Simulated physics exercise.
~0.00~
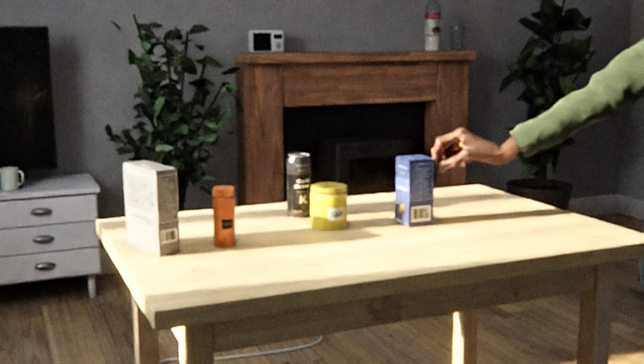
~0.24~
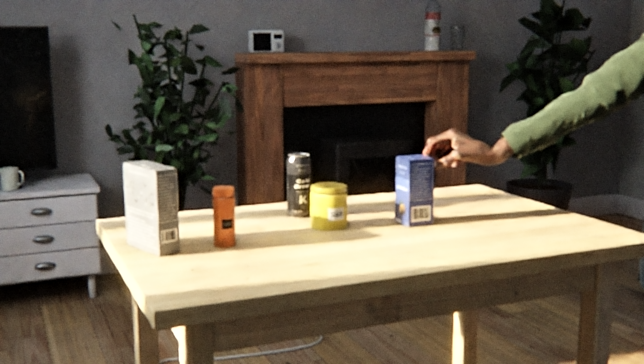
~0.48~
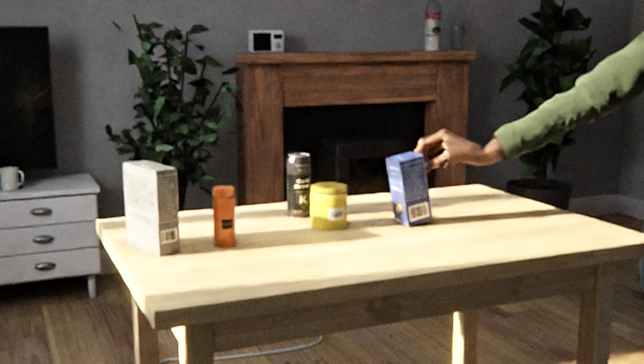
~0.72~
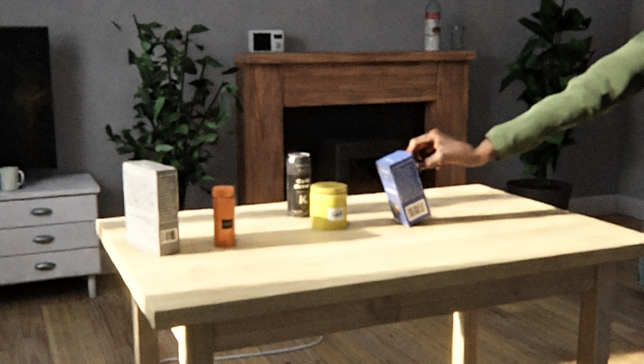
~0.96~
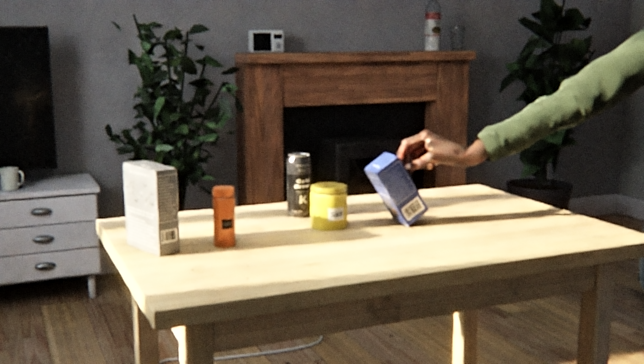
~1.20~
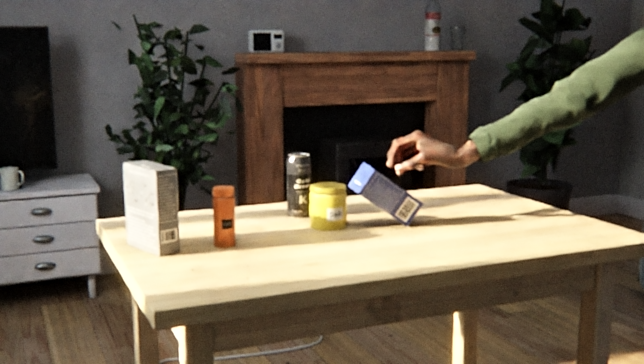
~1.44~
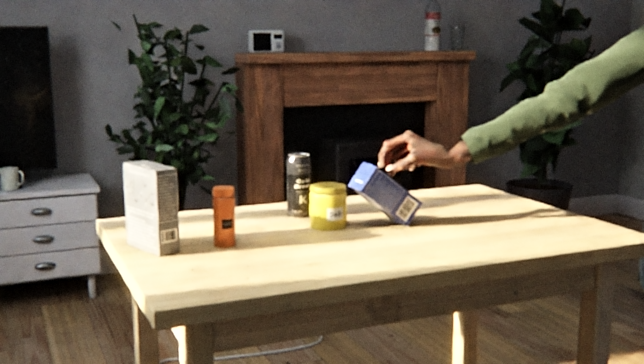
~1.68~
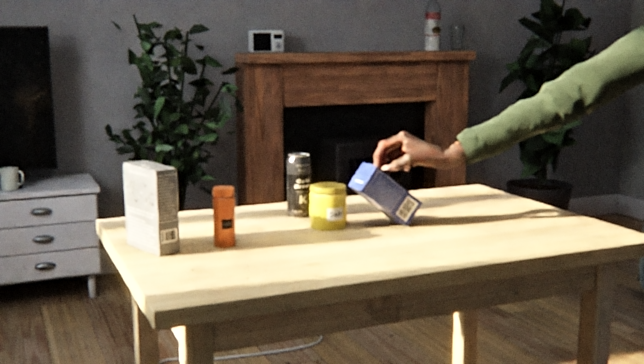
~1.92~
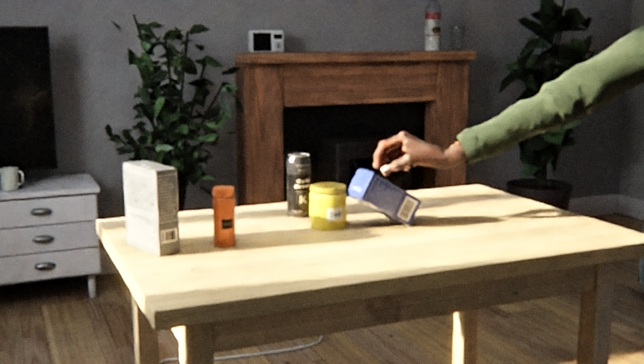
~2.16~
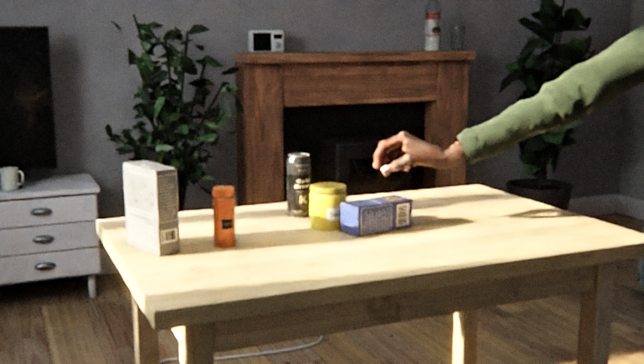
A hand in a green sleeve reaches from the right and pushes the upright blue carton leftward, tilting it toward the yellow jar until it drops onto its side on the table, while the black can, orange shaker and grey packet stay put.
